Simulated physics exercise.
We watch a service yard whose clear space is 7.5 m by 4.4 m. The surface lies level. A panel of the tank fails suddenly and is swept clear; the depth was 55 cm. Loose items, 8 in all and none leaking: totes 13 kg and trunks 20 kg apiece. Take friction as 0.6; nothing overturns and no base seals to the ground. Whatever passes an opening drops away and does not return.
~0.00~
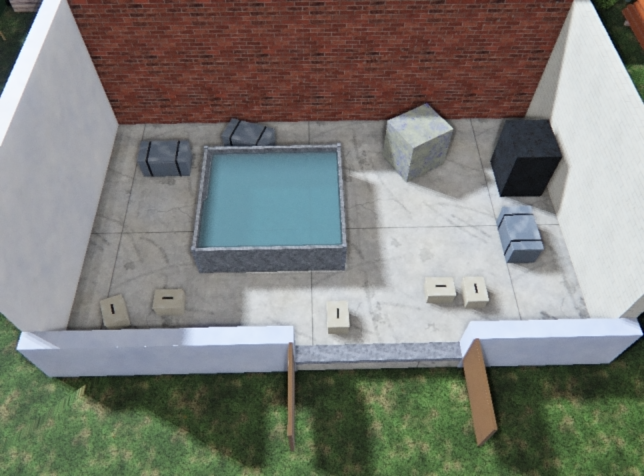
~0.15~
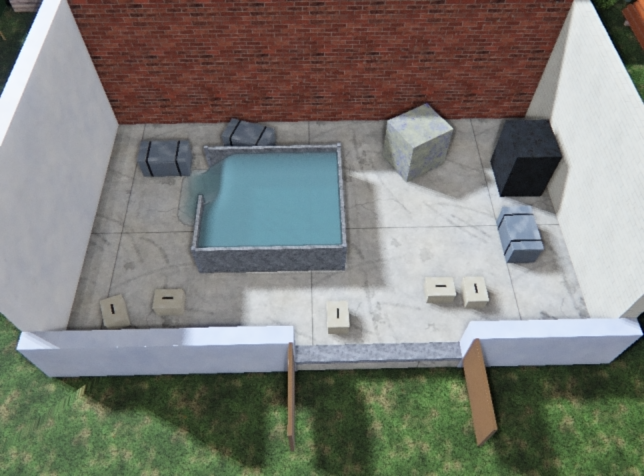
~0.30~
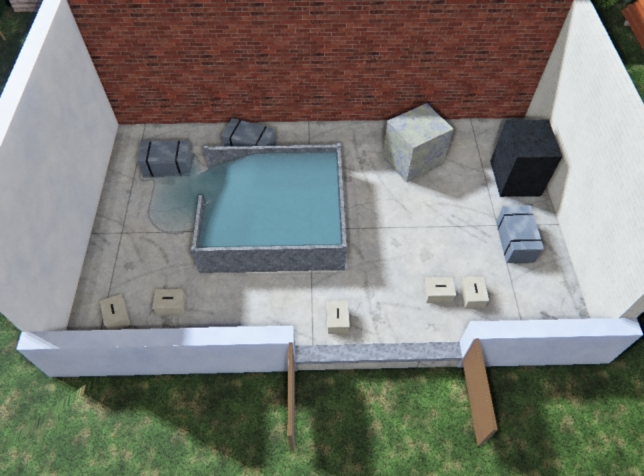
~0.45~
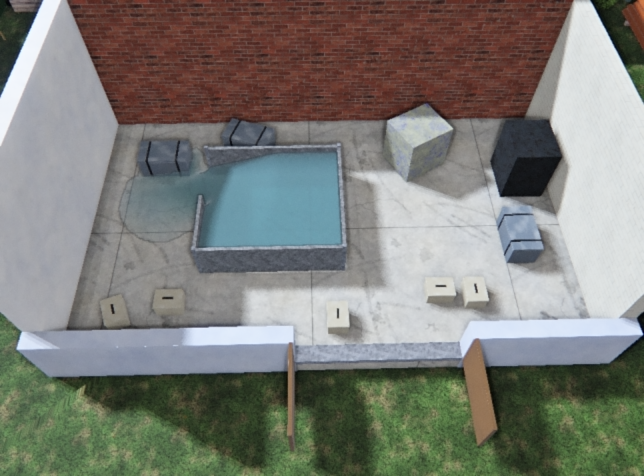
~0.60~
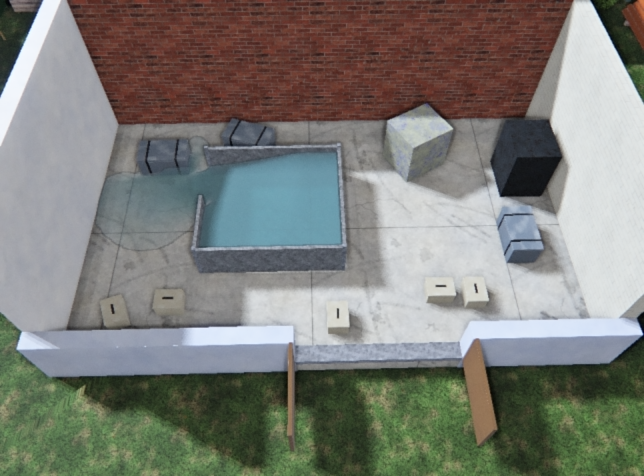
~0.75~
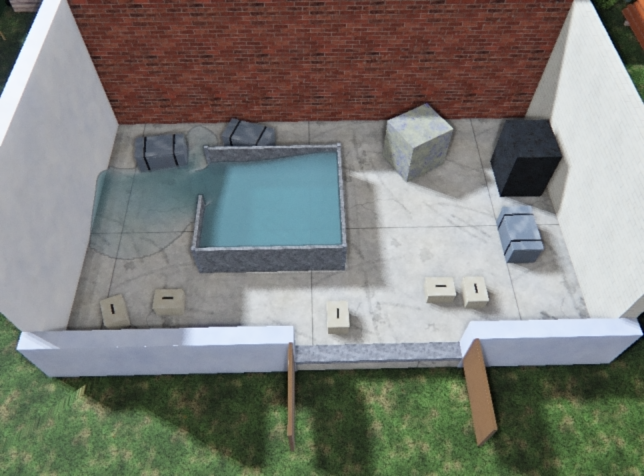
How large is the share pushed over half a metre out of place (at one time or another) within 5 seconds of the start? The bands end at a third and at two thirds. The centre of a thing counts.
Share: One to two thirds.
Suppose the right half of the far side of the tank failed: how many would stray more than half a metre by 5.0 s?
Then 1.
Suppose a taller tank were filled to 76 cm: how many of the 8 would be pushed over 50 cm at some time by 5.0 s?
In that case 5 of them.
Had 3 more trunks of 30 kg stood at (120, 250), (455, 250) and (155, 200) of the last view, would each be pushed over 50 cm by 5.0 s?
In turn: More, short of it, more.
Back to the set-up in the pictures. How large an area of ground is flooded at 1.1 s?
Some 8.5 m2.
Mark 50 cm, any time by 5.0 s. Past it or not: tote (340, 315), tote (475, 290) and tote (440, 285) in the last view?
In that order: Under, less, under.
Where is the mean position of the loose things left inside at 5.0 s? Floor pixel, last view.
At about (360, 252).
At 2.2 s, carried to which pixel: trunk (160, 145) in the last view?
Around (163, 117).
After 1.1 s 1 of 8 are over 50 cm from their spots; 0 afloat.
After 2.2 s 1 of 8 are over 50 cm from their spots; 1 afloat.
After 3.5 s 3 of 8 are over 50 cm from their spots; 1 afloat.
After 5.0 s 3 of 8 are over 50 cm from their spots, and 3 have been at some point; 2 afloat.
